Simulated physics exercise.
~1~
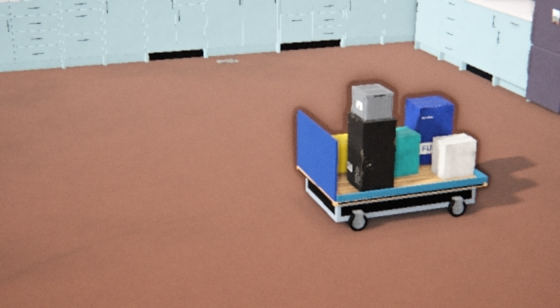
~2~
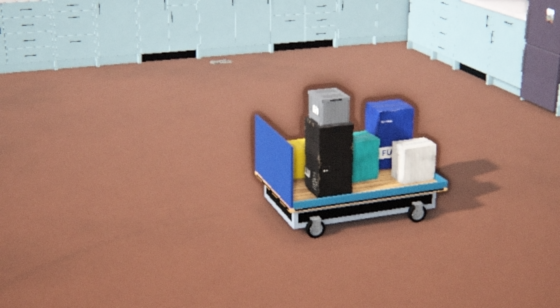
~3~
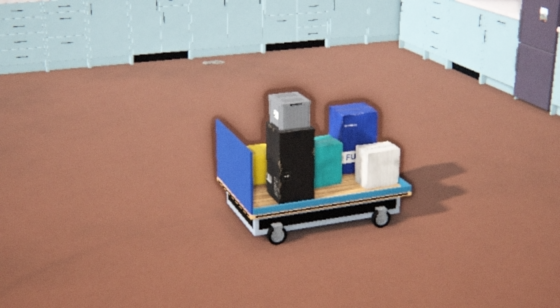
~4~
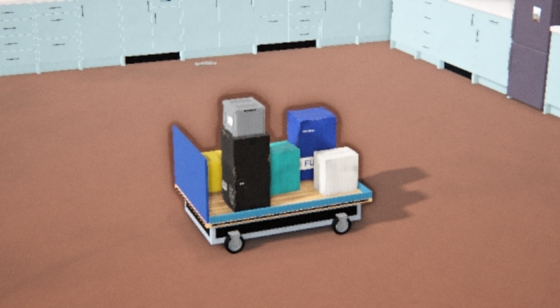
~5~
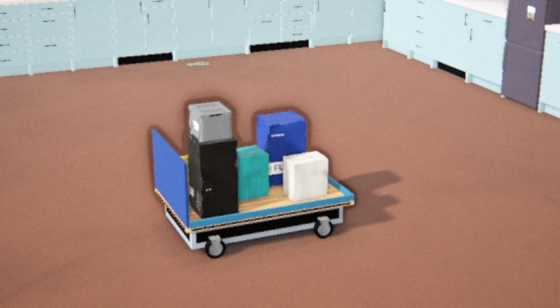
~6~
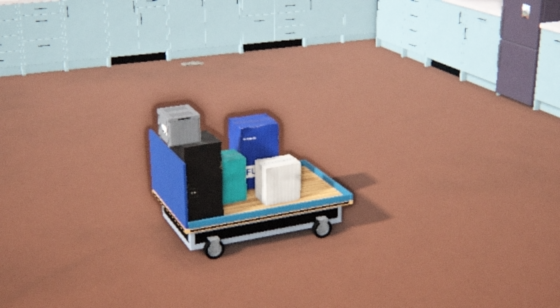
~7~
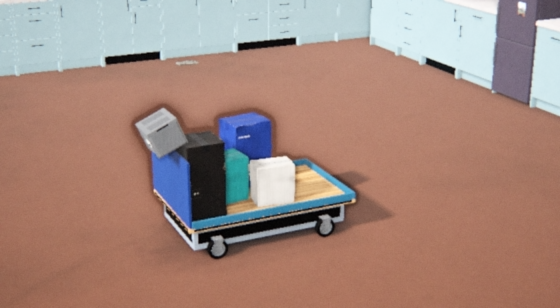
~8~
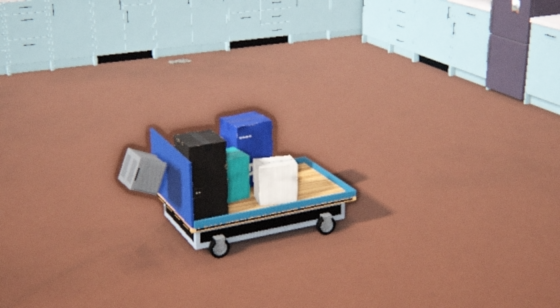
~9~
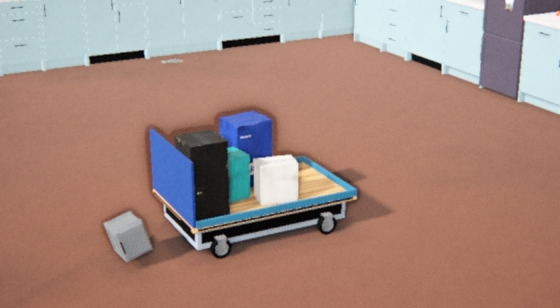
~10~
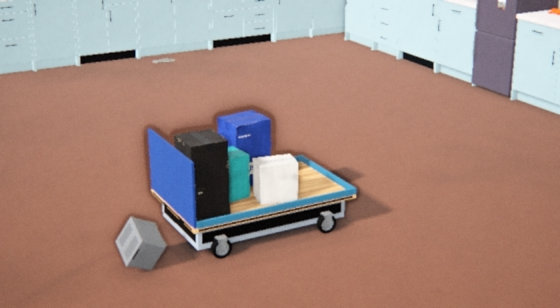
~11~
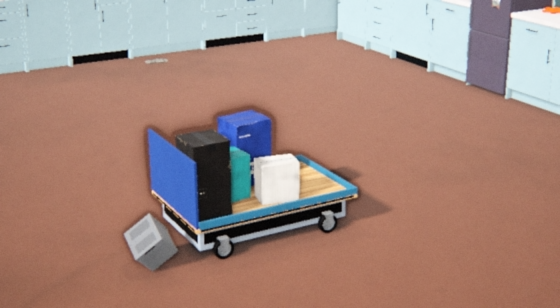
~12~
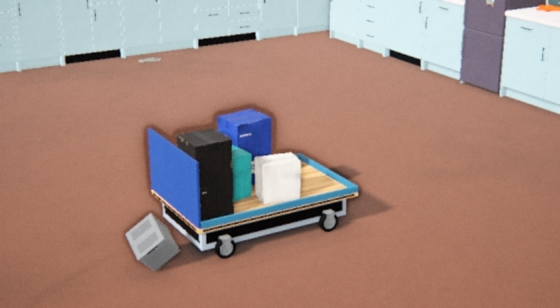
At first, a flat cart loaded with boxes rolls left across a reddish-brown floor, its tall blue board leading and a grey box riding on top of a tall black one. As the cart comes to a halt, the load slides toward the board, and the black box ends up close against it. The grey box keeps going, tips over the top of the board and drops to the floor. It tumbles back slightly toward the cart and settles beside its front end. The black, blue, turquoise and white boxes remain upright on the still cart.
